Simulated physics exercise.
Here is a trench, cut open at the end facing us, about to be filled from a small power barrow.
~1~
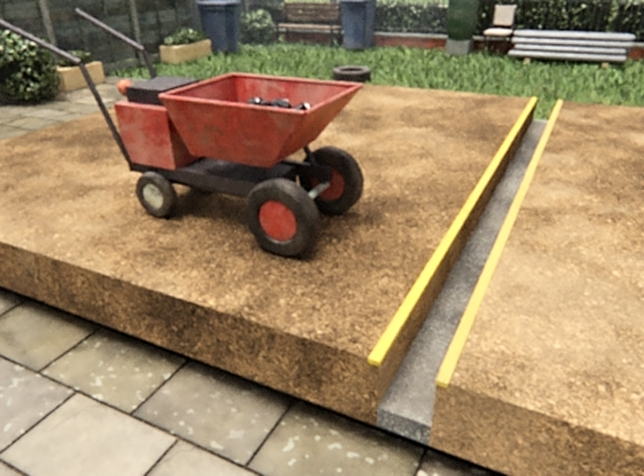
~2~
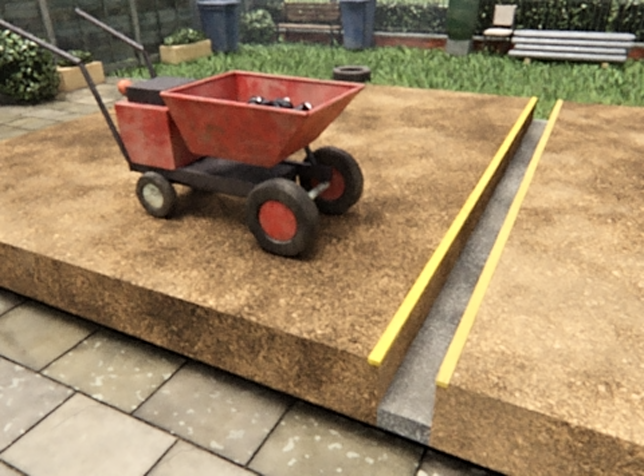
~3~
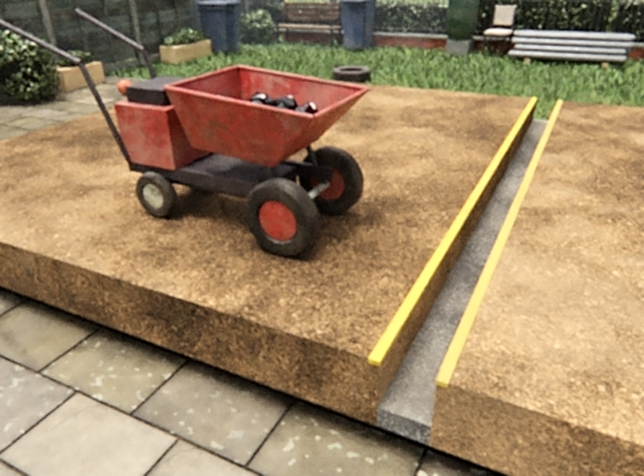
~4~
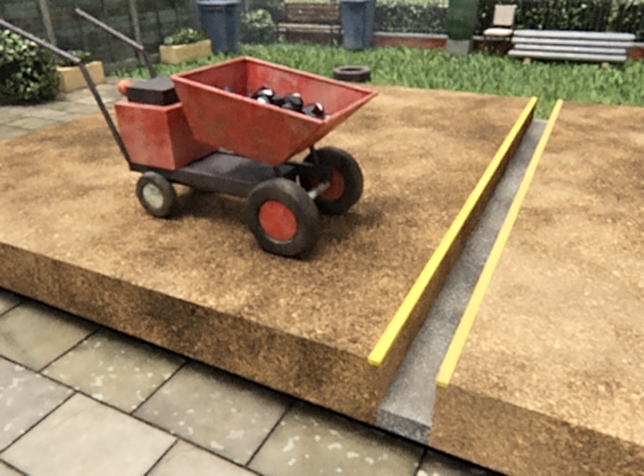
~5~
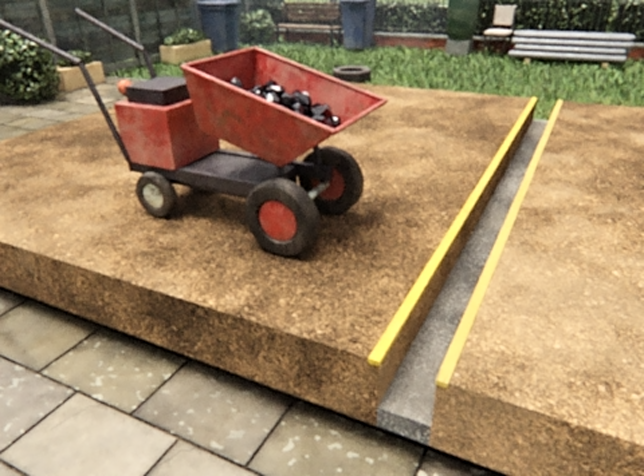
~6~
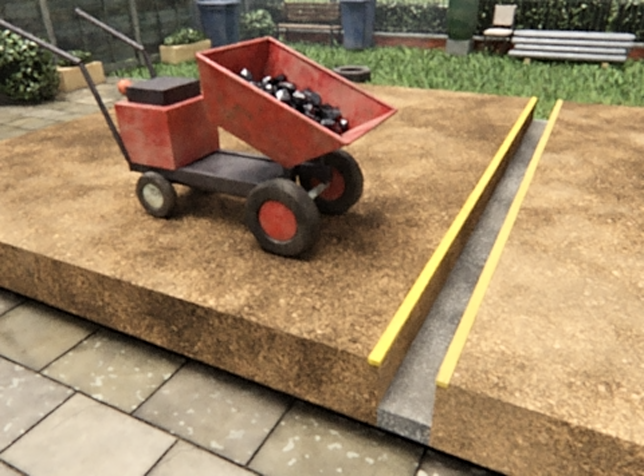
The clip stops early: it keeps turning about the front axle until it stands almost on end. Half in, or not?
In the trench: More than half.
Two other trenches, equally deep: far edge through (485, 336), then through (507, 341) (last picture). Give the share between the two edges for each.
Near 70 % and 80 %.
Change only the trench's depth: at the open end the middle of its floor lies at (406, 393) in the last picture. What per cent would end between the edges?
About 60 per cent.
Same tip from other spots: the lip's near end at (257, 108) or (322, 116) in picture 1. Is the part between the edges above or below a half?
The first try: Less than half. The second: More than half.
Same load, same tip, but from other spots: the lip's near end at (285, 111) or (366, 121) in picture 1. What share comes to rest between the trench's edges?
About 40 and 50 per cent.
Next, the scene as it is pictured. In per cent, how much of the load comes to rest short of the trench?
Close to 20 per cent.
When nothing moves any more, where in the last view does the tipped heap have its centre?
Around (455, 289).
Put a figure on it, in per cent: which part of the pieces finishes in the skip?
Near 15 %.
Soon, skip tipped steeply; all in the skip.
A while on, skip tipped right over; about two thirds in the skip; about a quarter short of the trench; about a quarter in or heaped over the trench; a stray few falling.
Towards the end, skip tipped right over; a small part in the skip; about a quarter short of the trench; about two thirds in or heaped over the trench; a stray few beyond it.
Finally, skip tipped right over; a small part in the skip; about a quarter short of the trench; about two thirds in or heaped over the trench; a stray few beyond it.
